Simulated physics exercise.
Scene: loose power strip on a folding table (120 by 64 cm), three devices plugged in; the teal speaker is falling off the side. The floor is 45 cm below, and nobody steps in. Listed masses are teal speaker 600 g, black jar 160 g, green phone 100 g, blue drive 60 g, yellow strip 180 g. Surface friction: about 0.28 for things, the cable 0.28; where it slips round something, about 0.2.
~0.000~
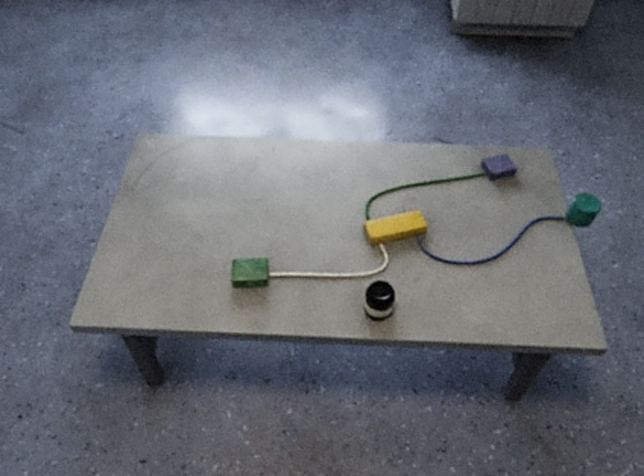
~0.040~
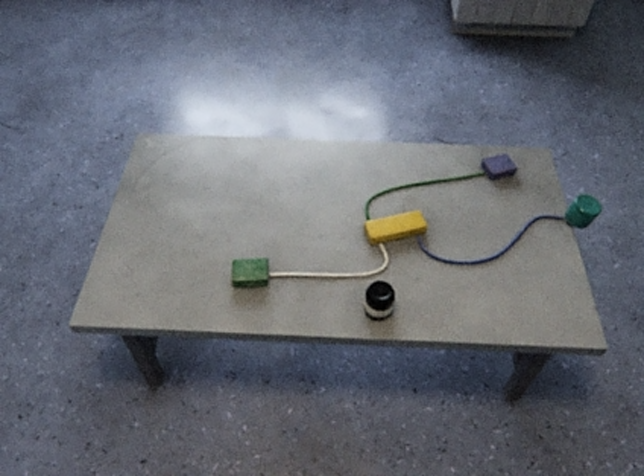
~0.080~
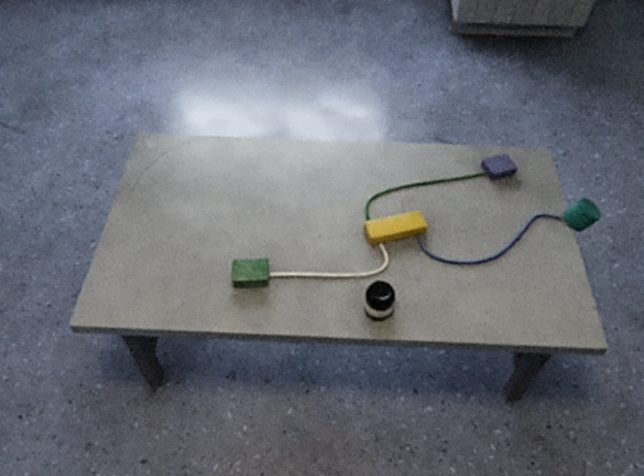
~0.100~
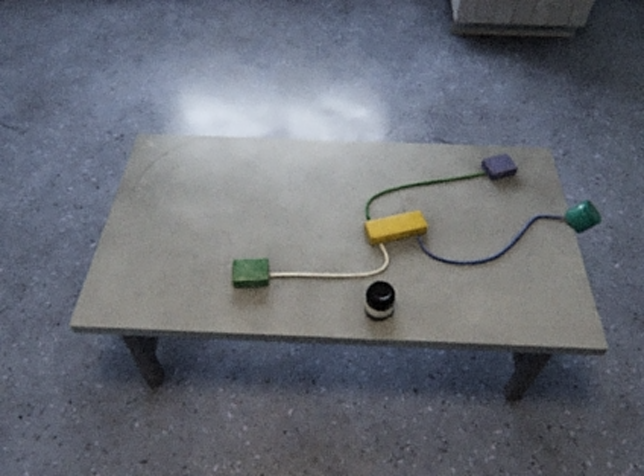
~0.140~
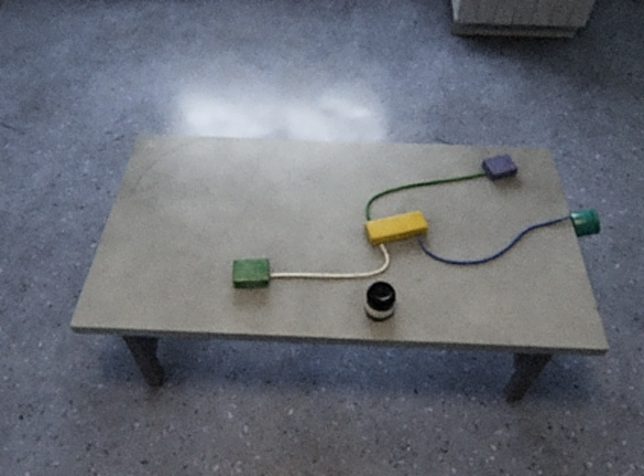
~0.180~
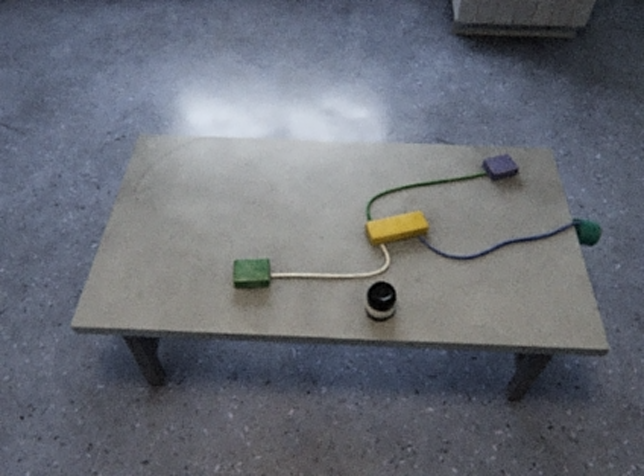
In the video, a yellow power strip sits on a table with cables to three small objects, a black jar nearby; the teal one at the right edge turns and slips slightly downward as its blue cable straightens.
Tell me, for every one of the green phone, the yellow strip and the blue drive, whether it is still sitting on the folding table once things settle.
Once it settles, green phone: Has fallen off; yellow strip: Has fallen off; blue drive: Has fallen off.
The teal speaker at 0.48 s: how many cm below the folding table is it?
I'd say close to 40 centimetres below.
After 0.5 s, the strip's end of the blue cable at (566, 236); yellow strip 38 cm off its start, green phone 34 cm off its start, teal speaker over the edge.
After 0.8 s, the strip has left the top; green phone 81 cm off its start, yellow strip over the edge, blue drive 9 cm off its start.
After 1.1 s, the strip has left the top; green phone over the edge, yellow strip over the edge, blue drive over the edge.
After 1.4 s, the strip has left the top; green phone over the edge, yellow strip over the edge, blue drive over the edge.
After 2.6 s, the strip has left the top; green phone over the edge, yellow strip over the edge, blue drive over the edge, teal speaker over the edge.
